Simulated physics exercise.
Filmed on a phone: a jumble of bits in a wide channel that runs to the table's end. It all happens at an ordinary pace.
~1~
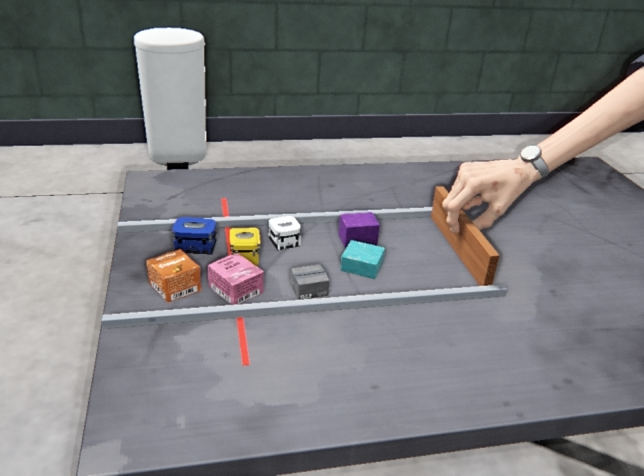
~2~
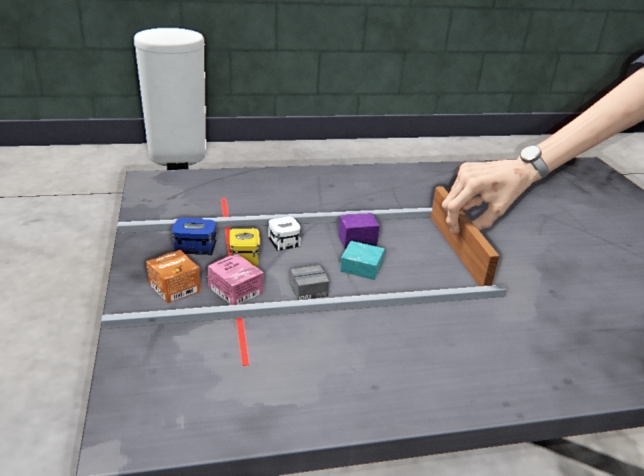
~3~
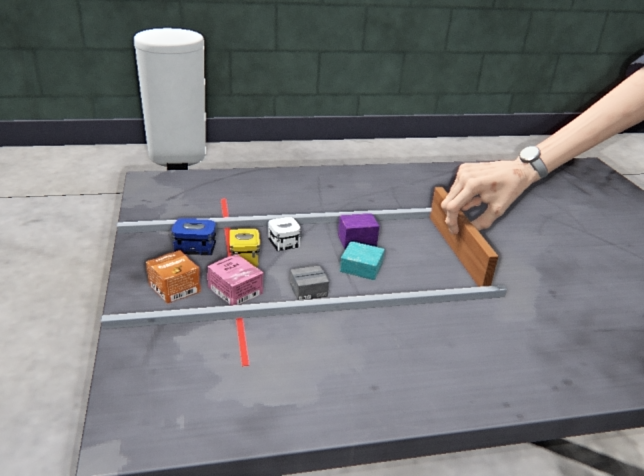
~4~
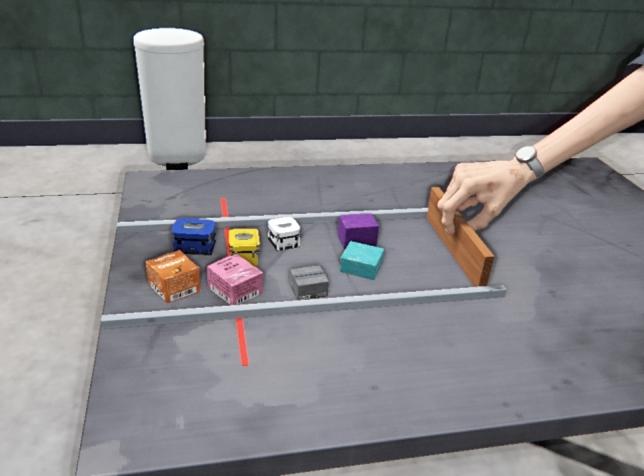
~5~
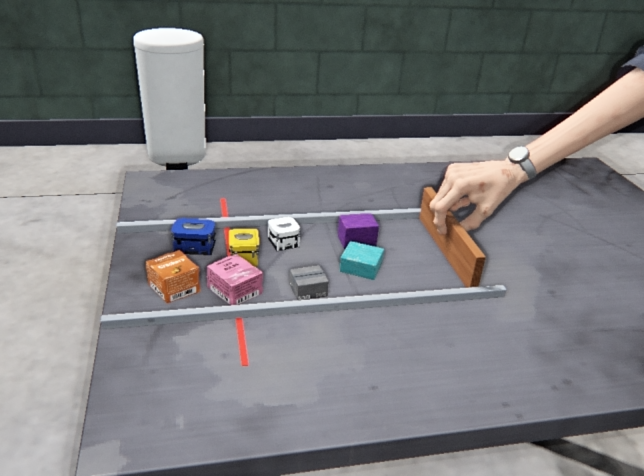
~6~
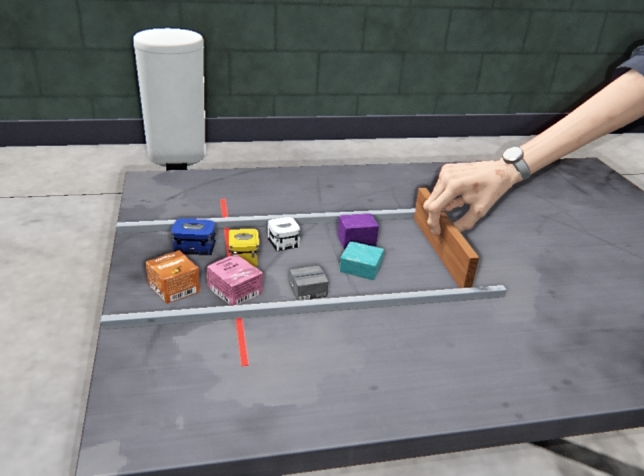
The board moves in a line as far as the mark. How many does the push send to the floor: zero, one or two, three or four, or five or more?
In the end the number that fall off is zero.
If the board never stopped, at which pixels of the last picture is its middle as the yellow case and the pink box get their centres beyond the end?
For the yellow case at (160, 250), for the pink box at (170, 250).
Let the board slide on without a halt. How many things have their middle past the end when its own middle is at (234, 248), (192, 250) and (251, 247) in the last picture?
In that order 0, 2 and 0.
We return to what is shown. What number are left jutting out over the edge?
It comes to 0.
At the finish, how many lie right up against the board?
The number is 3.
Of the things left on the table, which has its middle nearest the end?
Foremost is the orange box.
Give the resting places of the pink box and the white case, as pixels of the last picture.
First (176, 285), then (180, 238).
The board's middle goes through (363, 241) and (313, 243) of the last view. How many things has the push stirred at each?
The counts are 2 and 4.
Early on, none off yet; orange box at rest near (173, 277); blue case at rest near (194, 237); pink box at rest near (235, 280).
A while later, none off yet; orange box moving near (162, 277); blue case travelled a little near (175, 239); pink box travelled about its own width near (207, 284).
Finally, the number that fall off is zero.
